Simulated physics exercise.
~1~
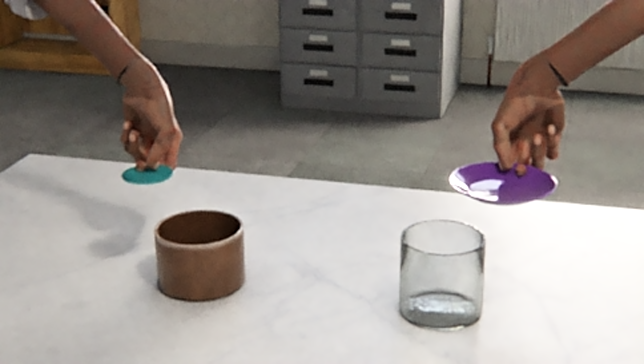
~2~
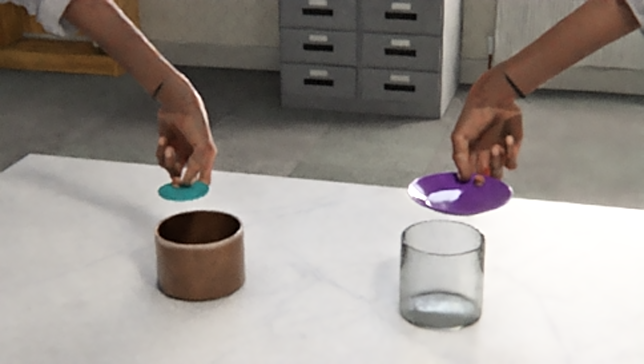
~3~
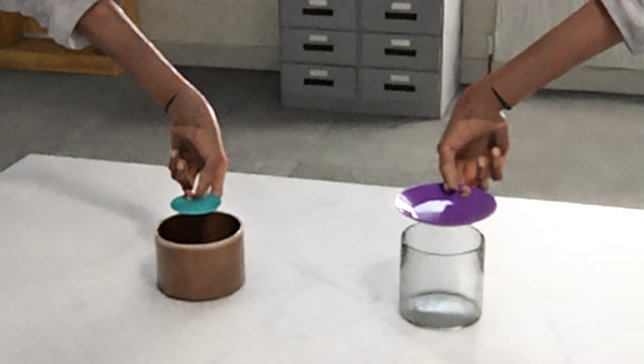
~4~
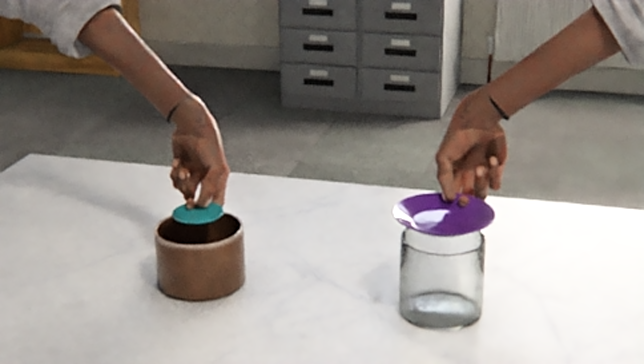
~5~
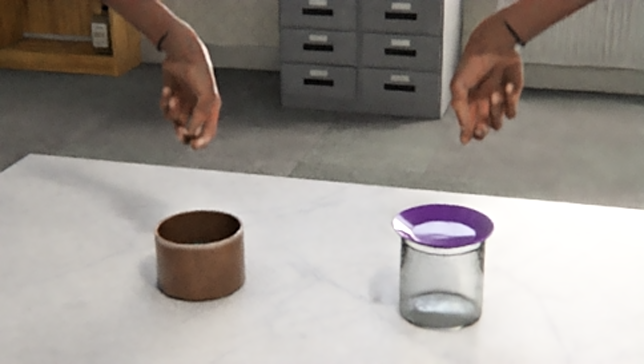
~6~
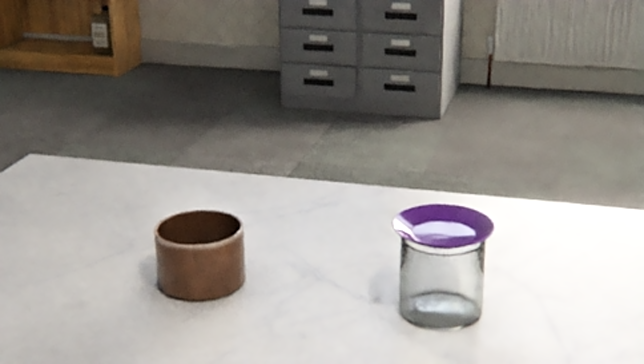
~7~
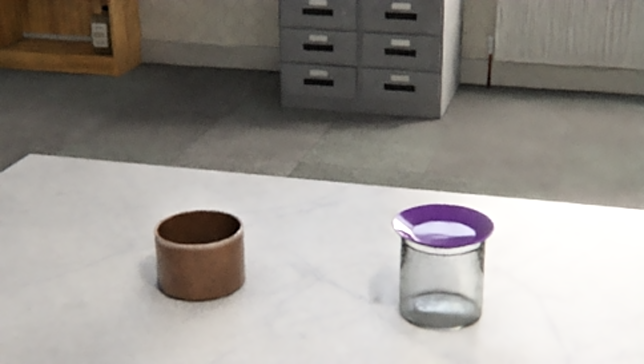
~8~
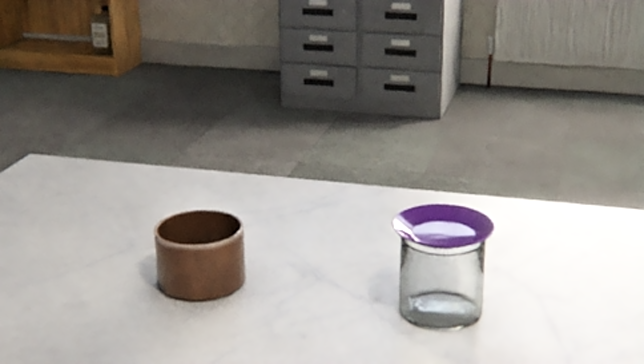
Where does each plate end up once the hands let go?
The purple plate rests on the rim of the clear glass, while the turquoise plate falls into the brown mug and can no longer be seen.
